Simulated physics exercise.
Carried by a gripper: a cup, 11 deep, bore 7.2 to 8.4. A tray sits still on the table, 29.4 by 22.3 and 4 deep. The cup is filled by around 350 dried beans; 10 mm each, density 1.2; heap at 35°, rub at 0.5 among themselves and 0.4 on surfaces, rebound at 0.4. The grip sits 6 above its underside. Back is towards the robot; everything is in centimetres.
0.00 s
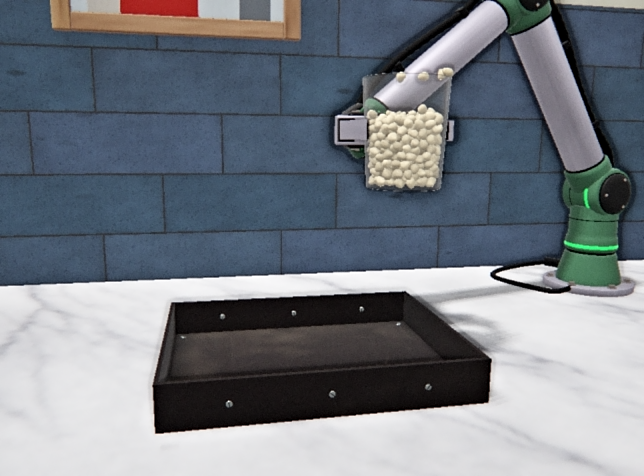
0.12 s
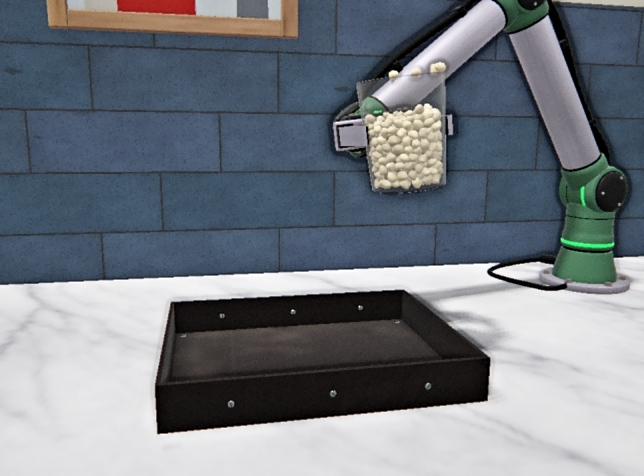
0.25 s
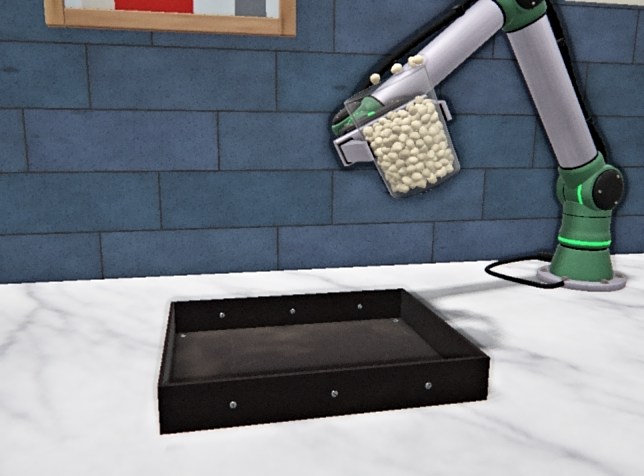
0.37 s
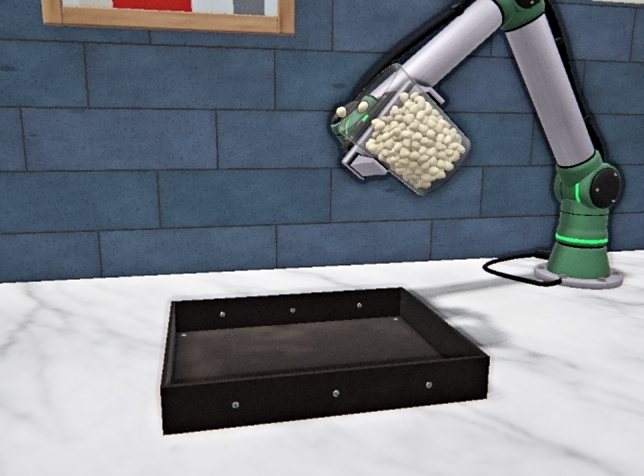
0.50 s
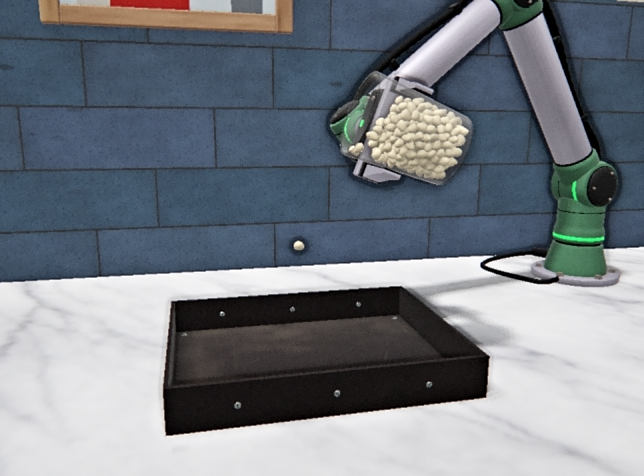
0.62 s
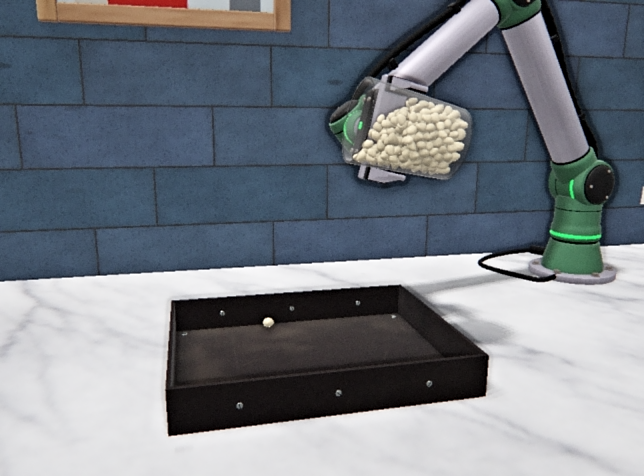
Robot arm tilting a clear cup of pale beans above a black tray, a single bean dropping into the tray.
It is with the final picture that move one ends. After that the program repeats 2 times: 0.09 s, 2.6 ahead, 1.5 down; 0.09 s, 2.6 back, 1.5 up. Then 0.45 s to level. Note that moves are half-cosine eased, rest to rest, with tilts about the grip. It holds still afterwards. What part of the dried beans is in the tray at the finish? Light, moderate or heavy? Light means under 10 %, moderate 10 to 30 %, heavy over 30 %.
Moderate.
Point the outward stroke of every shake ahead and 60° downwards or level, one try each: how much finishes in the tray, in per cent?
Try one gives about 10 in a hundred, try two about 40 in a hundred.
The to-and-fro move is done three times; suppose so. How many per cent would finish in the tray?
20 per cent or so.
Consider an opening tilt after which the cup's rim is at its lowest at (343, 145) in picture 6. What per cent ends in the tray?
Some 5 per cent.
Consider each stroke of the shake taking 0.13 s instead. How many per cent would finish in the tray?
That gives about 5 percent.
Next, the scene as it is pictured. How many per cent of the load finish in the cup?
Around 85 in a hundred.
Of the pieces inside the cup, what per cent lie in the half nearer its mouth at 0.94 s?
Close to 50 in a hundred.
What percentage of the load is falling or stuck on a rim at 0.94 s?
Some 6 percent.
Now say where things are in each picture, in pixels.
The first picture shows the cup middle at (405, 135), level; upper third of the load around (407, 125), from x 370 to 450, top at y 75; 352 in the cup.
The second picture shows the cup middle at (405, 135), tilted 7° forward; upper third of the load around (406, 126), from x 370 to 440, top at y 70.
The third picture shows the cup middle at (406, 135), tilted 27° forward; upper third of the load around (411, 126), from x 365 to 450, top at y 60.
The fourth picture shows the cup middle at (407, 134), tilted 50° forward; upper third of the load around (414, 123), from x 340 to 460, top at y 95.
The fifth picture shows the cup middle at (408, 133), tilted 70° forward; upper third of the load around (418, 122), from x 300 to 465, top at y 100; 351 in the cup, 1 in flight or on a rim.
The sixth picture shows the cup middle at (408, 133), tilted 77° forward; upper third of the load around (422, 121), from x 270 to 465, top at y 100; 351 in the cup, 1 in the tray.
After 0.94 s, tilted 77° forward, highest piece 26 above the table; 320 in the cup, 10 in the tray, 22 in flight or on a rim.
After 1.27 s, tilted 22° forward, highest piece 29 above the table; 294 in the cup, 56 in the tray, 2 in flight or on a rim.
After 1.63 s, level, highest piece 28 above the table; 294 in the cup, 58 in the tray.
After 2.68 s, level, highest piece 28 above the table; 294 in the cup, 58 in the tray.
In the end, 294 in the cup, 58 in the tray. That is 16 % in the tray.
